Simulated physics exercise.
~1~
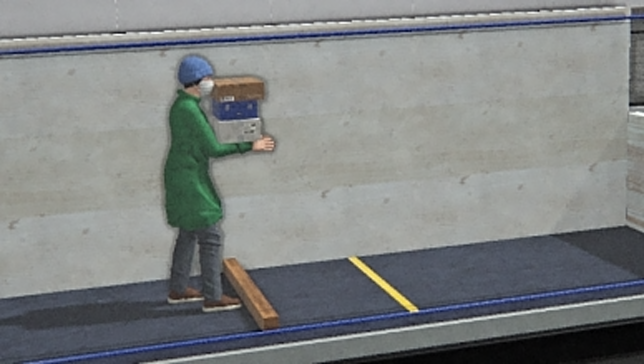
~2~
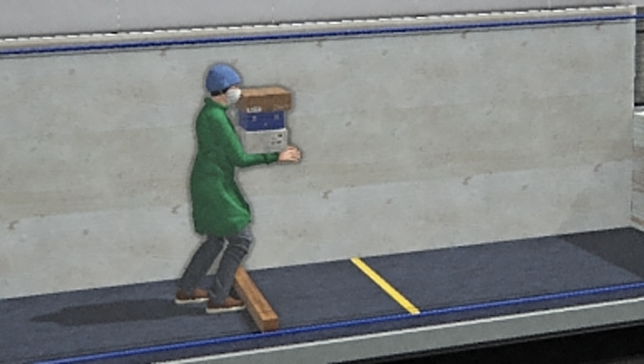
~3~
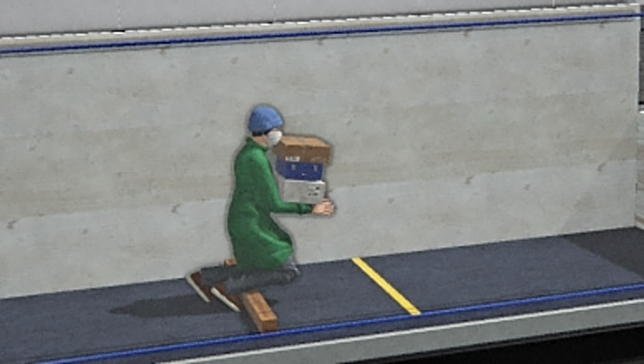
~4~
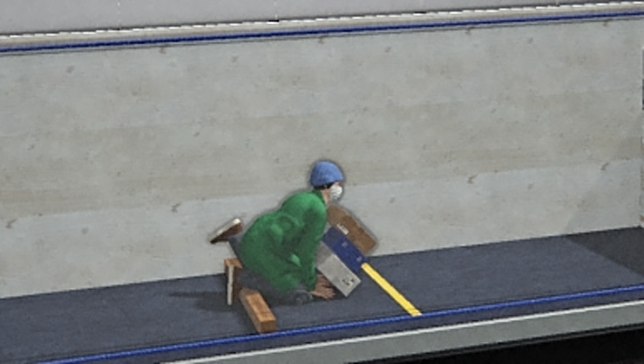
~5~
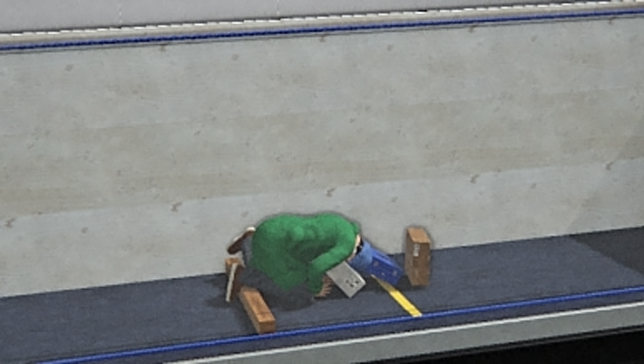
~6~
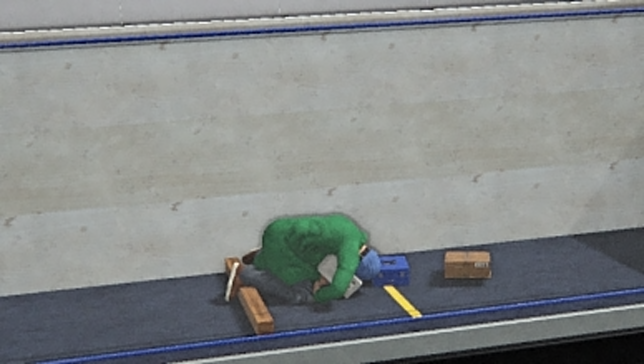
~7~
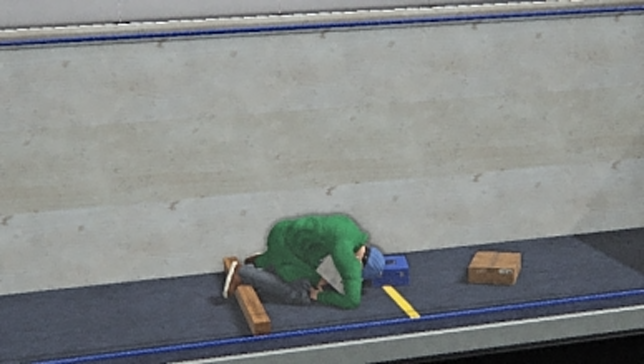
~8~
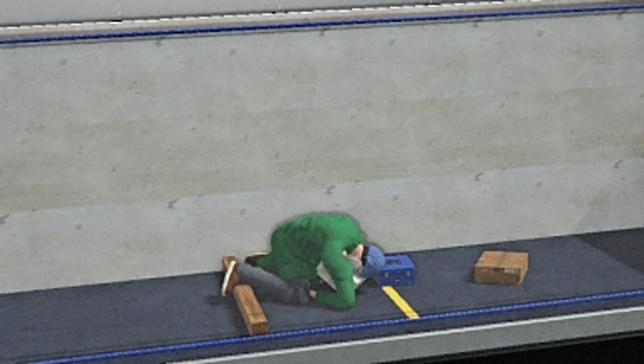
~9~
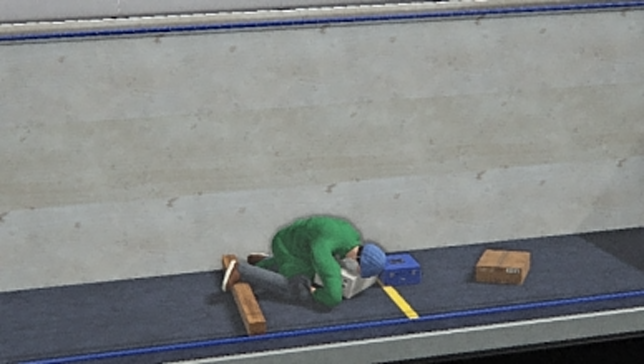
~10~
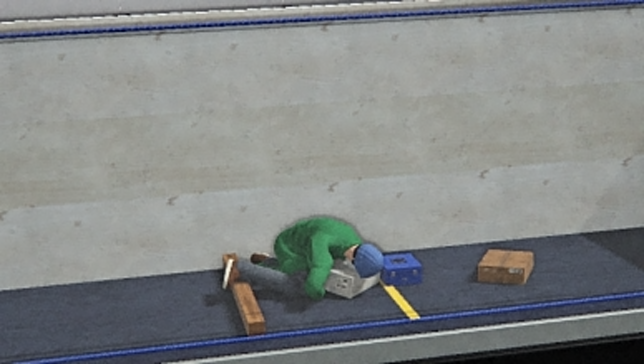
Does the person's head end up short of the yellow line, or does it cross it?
The head stays short of the yellow line, coming to rest just before it as the person lies slumped forward.
